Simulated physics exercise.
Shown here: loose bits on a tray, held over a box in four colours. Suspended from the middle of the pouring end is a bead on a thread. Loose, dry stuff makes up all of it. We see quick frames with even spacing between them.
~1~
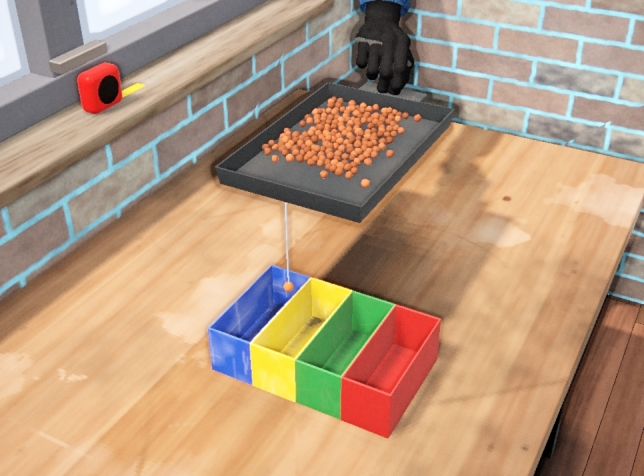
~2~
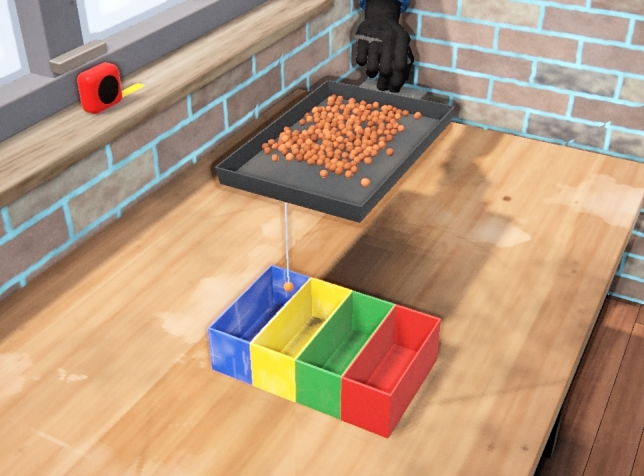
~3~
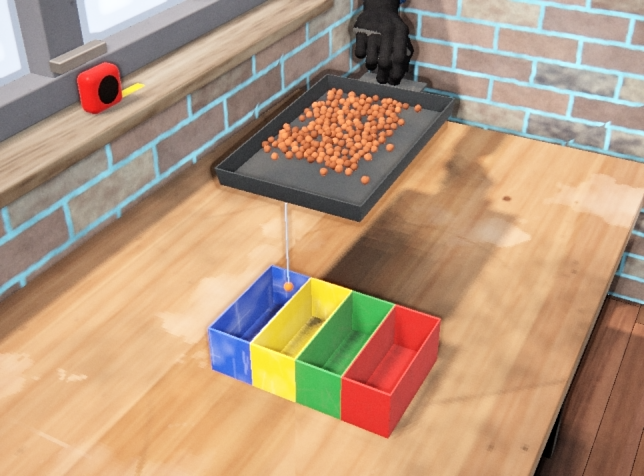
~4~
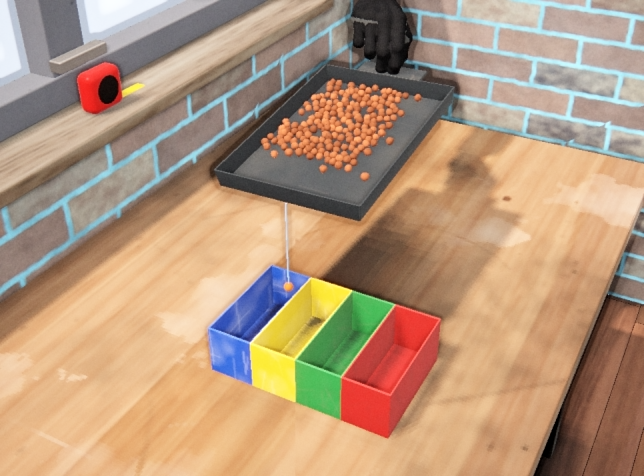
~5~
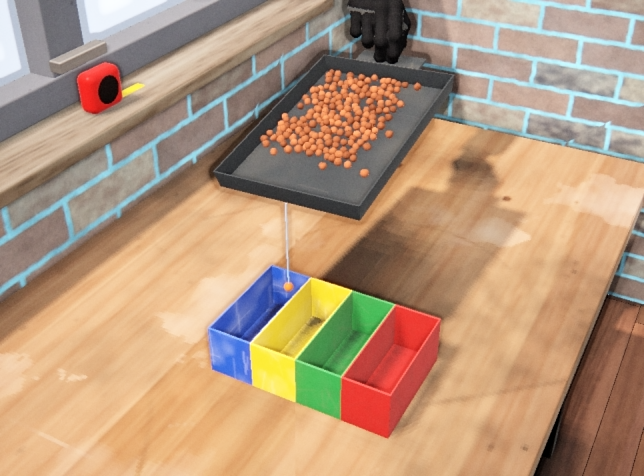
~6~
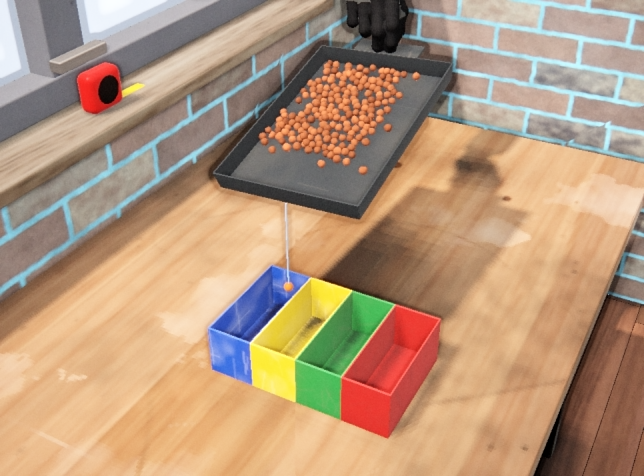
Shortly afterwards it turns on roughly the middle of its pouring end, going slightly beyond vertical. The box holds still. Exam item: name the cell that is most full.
Answer: Blue.
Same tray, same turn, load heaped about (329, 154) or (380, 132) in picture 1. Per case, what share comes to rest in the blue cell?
Share in order: Roughly 40 %, 40 %.
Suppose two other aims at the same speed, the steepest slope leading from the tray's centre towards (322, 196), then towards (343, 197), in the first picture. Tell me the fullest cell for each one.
The first time it is the cell in green, and the second time it is the cell in green.
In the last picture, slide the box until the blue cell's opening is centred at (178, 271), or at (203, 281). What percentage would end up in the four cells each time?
Around 100 percent the first time, around 100 percent the second.
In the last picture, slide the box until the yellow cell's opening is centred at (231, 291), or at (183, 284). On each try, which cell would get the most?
So the first one goes to the yellow cell and the second to the cell in green.
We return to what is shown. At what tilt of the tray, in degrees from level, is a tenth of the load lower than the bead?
Around 90°, give or take.
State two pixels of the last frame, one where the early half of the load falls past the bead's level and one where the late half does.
Around (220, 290) first; around (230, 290) second.
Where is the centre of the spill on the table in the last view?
My estimate puts the centre near (194, 340).
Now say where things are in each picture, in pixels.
In the first picture, corners of the pouring end (219, 166) and (360, 205), level; middle of the load (339, 137), clay pellets; bead on its thread (289, 287); blue cell (231, 352); yellow cell (273, 369); green cell (318, 386); red cell (365, 404).
In the second picture, corners of the pouring end (219, 167) and (360, 205), level; middle of the load (339, 135).
In the third picture, corners of the pouring end (218, 168) and (359, 204), tipped barely, lowest at the left corner; middle of the load (339, 131).
In the fourth picture, corners of the pouring end (218, 169) and (359, 204), tipped a little, lowest at the left corner; middle of the load (338, 125).
In the fifth picture, corners of the pouring end (217, 170) and (358, 204), tipped a little, lowest at the left corner; middle of the load (337, 118).
In the sixth picture, corners of the pouring end (216, 172) and (357, 204), tipped a little, lowest at the left corner; middle of the load (336, 112); blue cell (231, 352); yellow cell (273, 369); green cell (318, 386); red cell (365, 404).
Just after the last frame, tray tipped steeply; almost all on the tray; just a few falling or outside the box.
A moment on, tray tipped right over; roughly two thirds on the tray; about a tenth in the blue cell; roughly a quarter falling or outside the box.
Further on, tray tipped past a quarter turn; roughly a quarter in the blue cell; about a tenth in the yellow cell; roughly two thirds falling or outside the box.
When it is over, tray tipped past a quarter turn; roughly a quarter in the blue cell; about a tenth in the yellow cell; not one in the red cell; not one in the green cell; roughly two thirds outside the box.
